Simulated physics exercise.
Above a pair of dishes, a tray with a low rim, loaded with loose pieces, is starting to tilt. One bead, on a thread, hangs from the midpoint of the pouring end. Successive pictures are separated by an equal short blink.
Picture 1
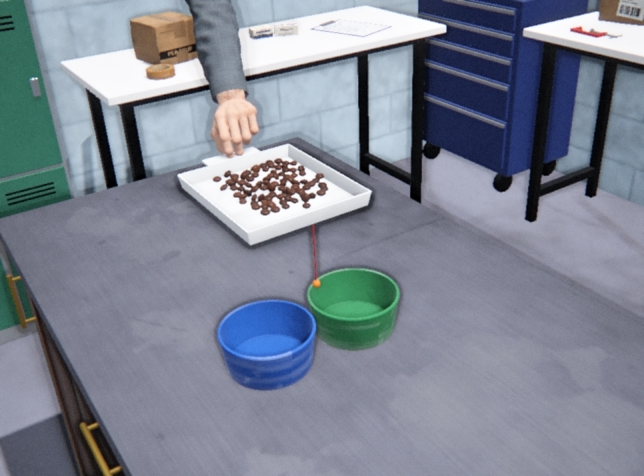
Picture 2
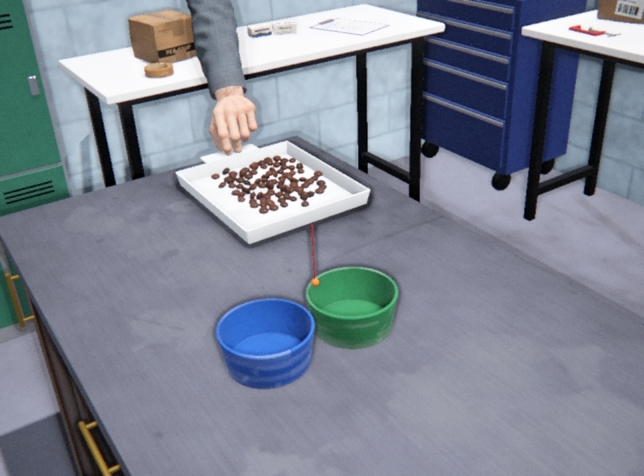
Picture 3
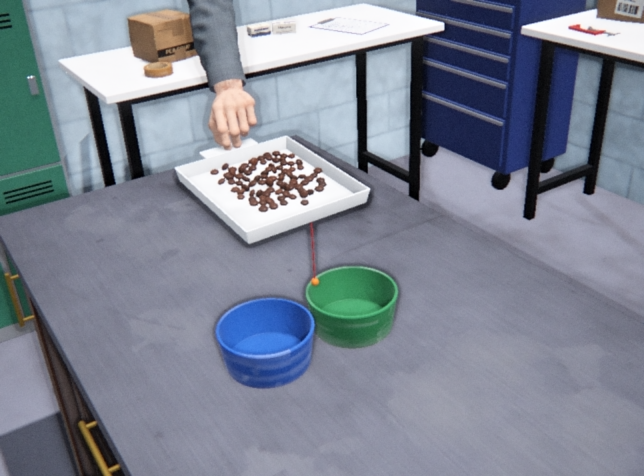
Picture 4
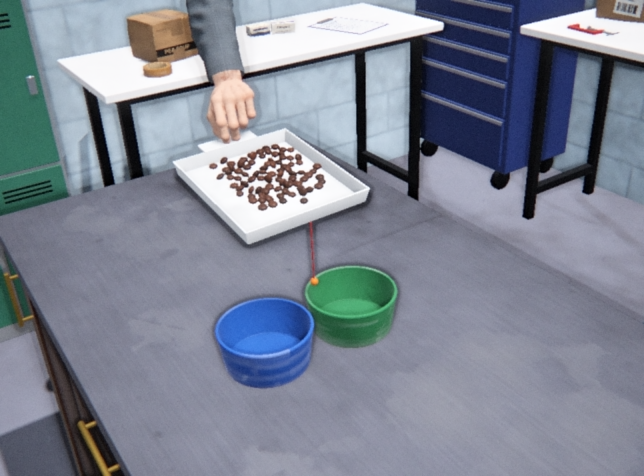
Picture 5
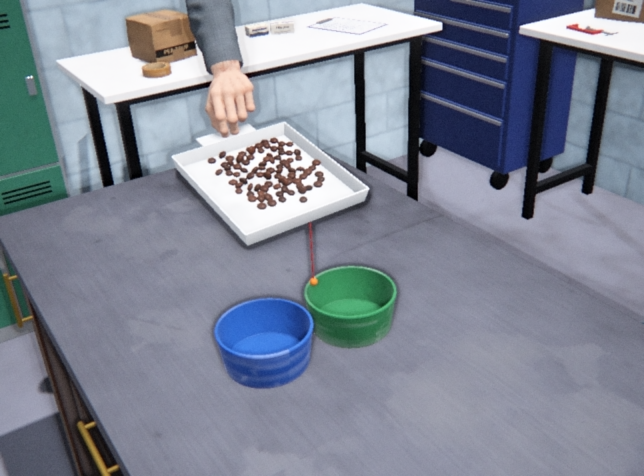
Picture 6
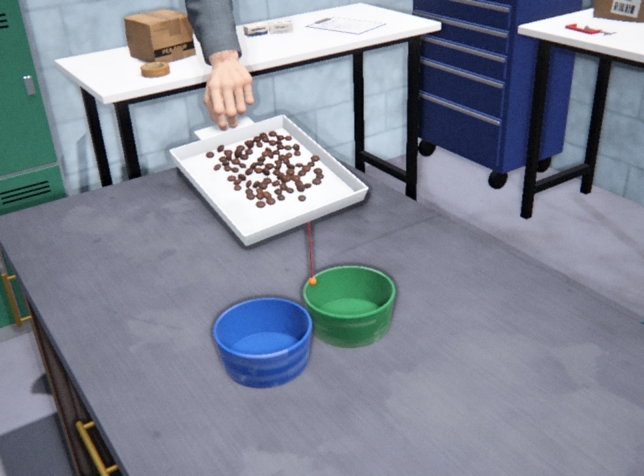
In a workshop, a hand slowly tilting a white tray of small brown pieces above a blue dish and a green dish.
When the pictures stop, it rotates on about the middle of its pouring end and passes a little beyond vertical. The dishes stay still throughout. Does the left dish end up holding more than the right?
Yes.
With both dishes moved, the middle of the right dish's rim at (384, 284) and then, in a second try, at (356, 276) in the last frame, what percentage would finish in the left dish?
In order, 80 % and 60 %.
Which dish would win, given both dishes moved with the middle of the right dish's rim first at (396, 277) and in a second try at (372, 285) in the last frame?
The first time the left-side one comes out ahead, the second time the left-side one.
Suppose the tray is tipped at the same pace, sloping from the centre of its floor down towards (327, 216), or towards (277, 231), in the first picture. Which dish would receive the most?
Results - the dish on the right side first, the dish on the left side second.
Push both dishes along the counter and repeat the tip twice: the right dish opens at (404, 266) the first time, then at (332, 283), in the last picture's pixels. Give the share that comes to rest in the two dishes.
50 % for the first, 50 % for the second.
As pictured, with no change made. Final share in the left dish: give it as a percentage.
It comes to 70 per cent or so.
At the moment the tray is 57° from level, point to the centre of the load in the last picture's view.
Check around (287, 207) in the last picture.
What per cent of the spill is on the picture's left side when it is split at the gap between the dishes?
Around 10 per cent, give or take.
Just after the last frame, tray tipped steeply; almost all on the tray; just a few in the left dish; just a few in the air.
A moment on, tray tipped right over; roughly two thirds on the tray; about a tenth in the left dish; just a few outside both; about a tenth in the air.
Further on, tray tipped past a quarter turn; roughly two thirds in the left dish; roughly a quarter in the right dish; roughly a quarter outside both.
When it is over, tray tipped past a quarter turn; roughly two thirds in the left dish; roughly a quarter in the right dish; roughly a quarter outside both.
